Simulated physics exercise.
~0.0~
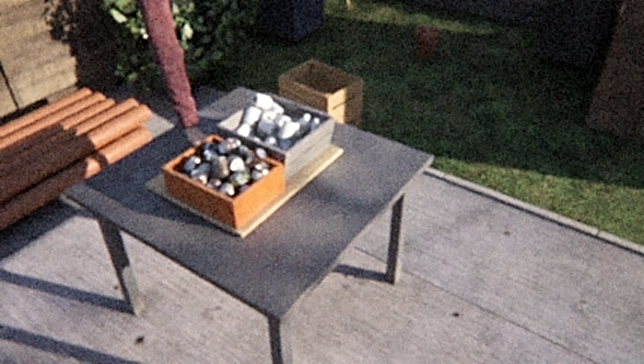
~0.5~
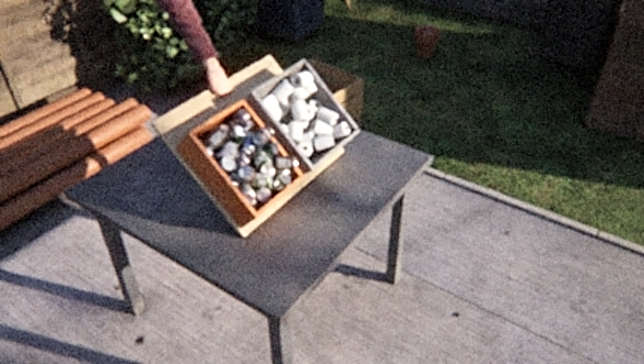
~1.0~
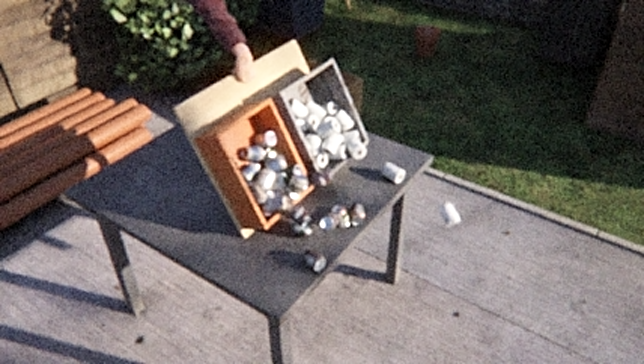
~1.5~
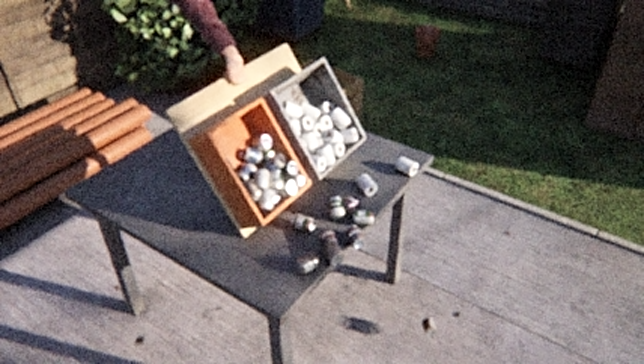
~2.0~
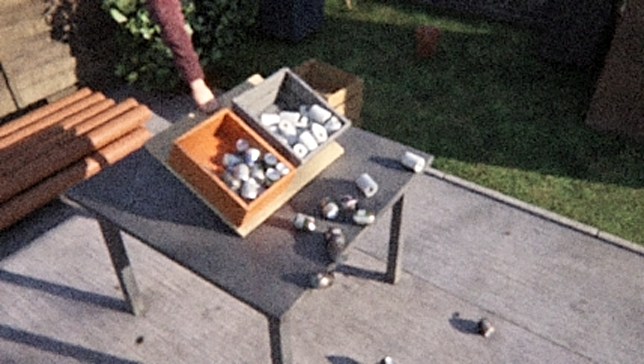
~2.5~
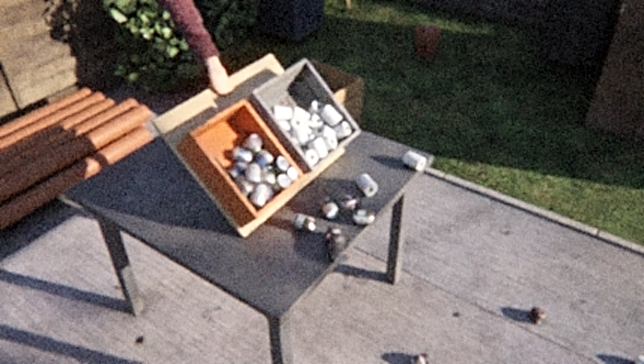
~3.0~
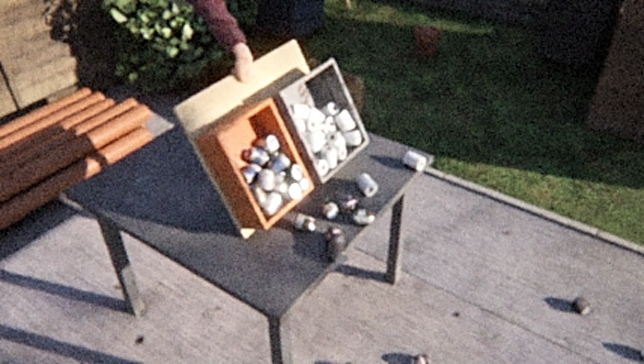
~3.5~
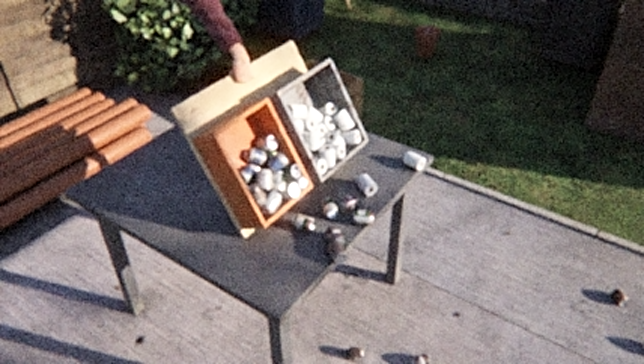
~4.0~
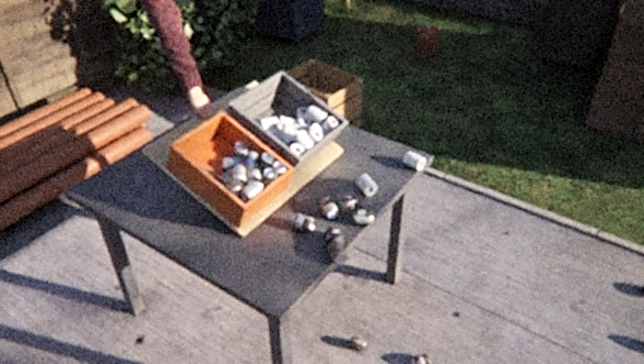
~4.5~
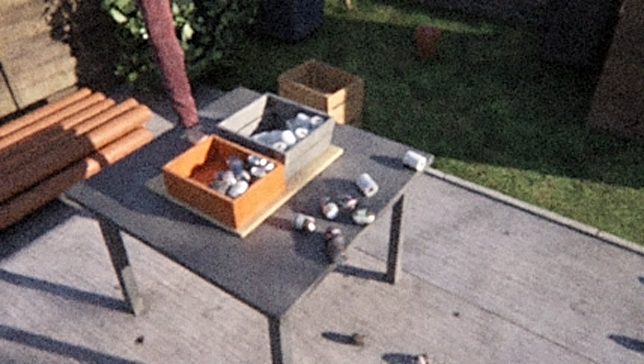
On a sunlit paved patio beside a lawn, seen from above, a dark table holds a board carrying two open boxes, with terracotta-coloured pipes stacked to the left. The orange box in front is full of small cans, and the grey one behind holds white paper rolls. A sleeved arm lifts the board's left side, tipping it steeply rightward, and several cans and a few rolls tumble onto the table and paving. The hand lowers the board partway, raises it steeply again, then lays it flat. Most pieces remain in the boxes, with some scattered on the table and ground.
